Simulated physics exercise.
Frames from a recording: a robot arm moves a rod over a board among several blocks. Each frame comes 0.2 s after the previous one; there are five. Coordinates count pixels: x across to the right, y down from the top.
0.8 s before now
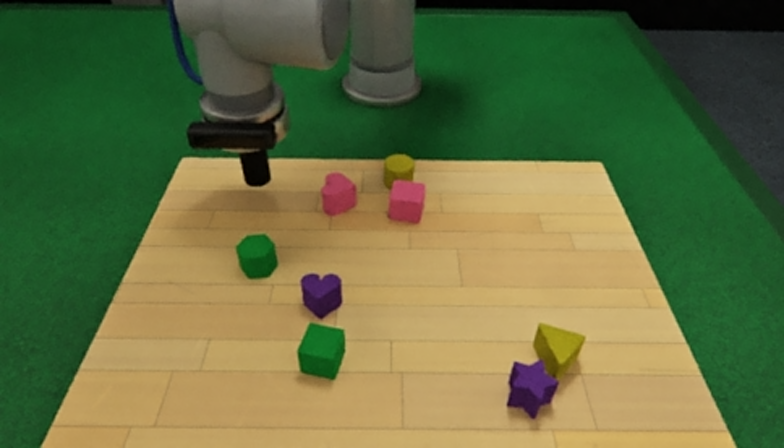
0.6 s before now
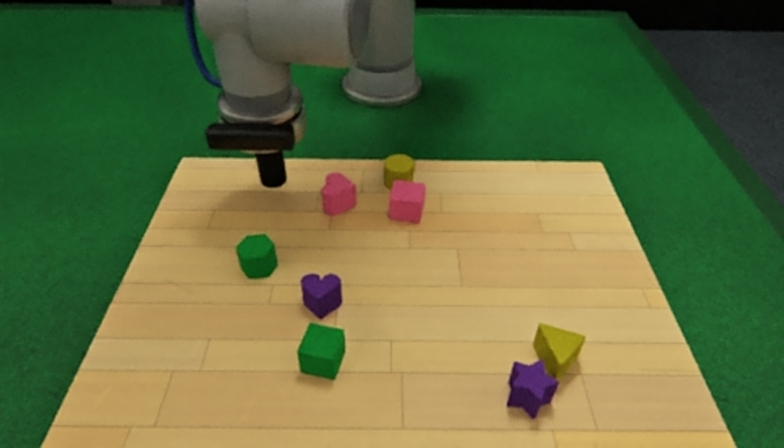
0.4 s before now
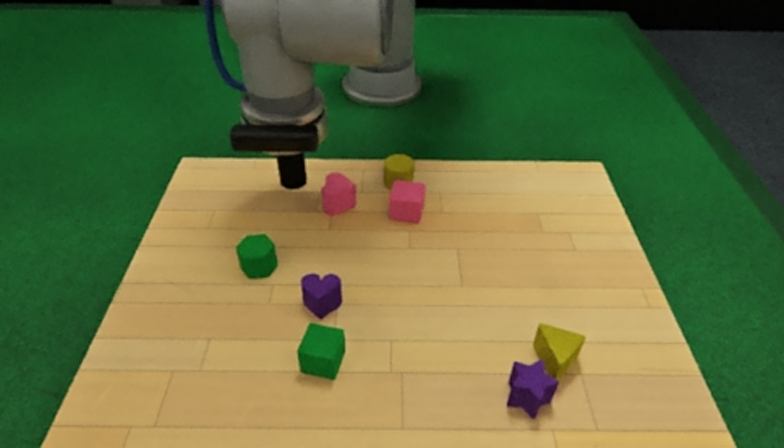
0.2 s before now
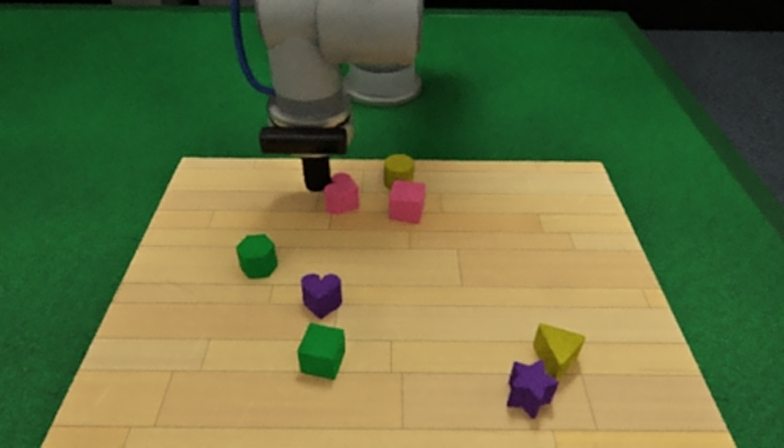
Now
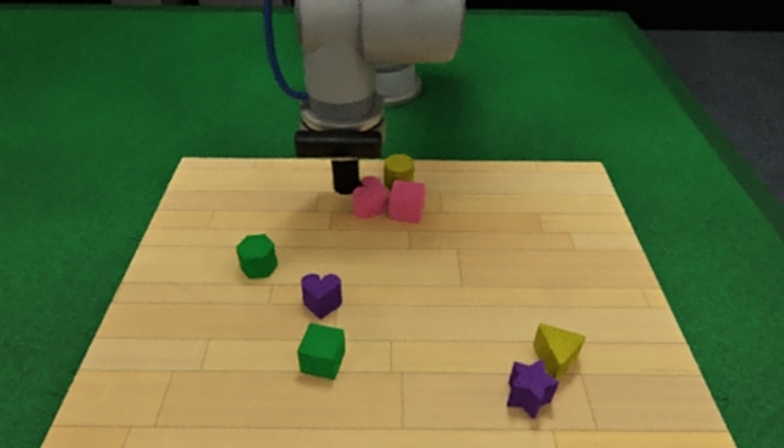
A robot arm moves its rod right and pushes the pink heart-shaped block rightward.
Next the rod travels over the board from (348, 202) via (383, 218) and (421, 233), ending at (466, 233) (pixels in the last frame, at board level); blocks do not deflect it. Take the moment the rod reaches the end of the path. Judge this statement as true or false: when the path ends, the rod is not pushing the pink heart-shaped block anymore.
That claim is false.
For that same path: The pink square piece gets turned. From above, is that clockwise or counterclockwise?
That block twists counter-clockwise.
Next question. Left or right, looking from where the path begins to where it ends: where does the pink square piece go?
Left side.
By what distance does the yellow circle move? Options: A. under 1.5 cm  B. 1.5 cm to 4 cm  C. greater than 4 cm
Option A.
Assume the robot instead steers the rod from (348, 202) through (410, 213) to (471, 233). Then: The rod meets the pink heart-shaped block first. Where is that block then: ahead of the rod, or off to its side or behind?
I'd say it is still being pushed.
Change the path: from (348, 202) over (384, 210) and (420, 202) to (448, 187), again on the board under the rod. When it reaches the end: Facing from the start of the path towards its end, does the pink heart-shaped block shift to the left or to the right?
Heads right.
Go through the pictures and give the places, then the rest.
The first frame shows rod's lower end at (258, 179); pink heart-shaped block at (337, 183); yellow circle at (399, 163); pink square piece at (408, 191).
The second frame shows rod at (274, 180); blocks still.
The third frame shows rod at (294, 182); blocks still.
The fourth frame shows rod at (318, 184); pink heart-shaped block at (341, 184).
The fifth frame shows rod at (347, 187); pink heart-shaped block at (370, 187); yellow circle at (399, 163); pink square piece at (408, 191).
What follows on the original path. One third of the way, rod at (384, 203); pink heart-shaped block at (408, 203); pink square piece at (434, 193), turned 40° anticlockwise.
Two thirds of the way, rod at (423, 218); pink heart-shaped block at (450, 217); pink square piece at (452, 192), turned 75° anticlockwise.
At the end, rod at (468, 218); pink heart-shaped block at (495, 220); yellow circle still; pink square piece at (456, 191), turned 95° anticlockwise.
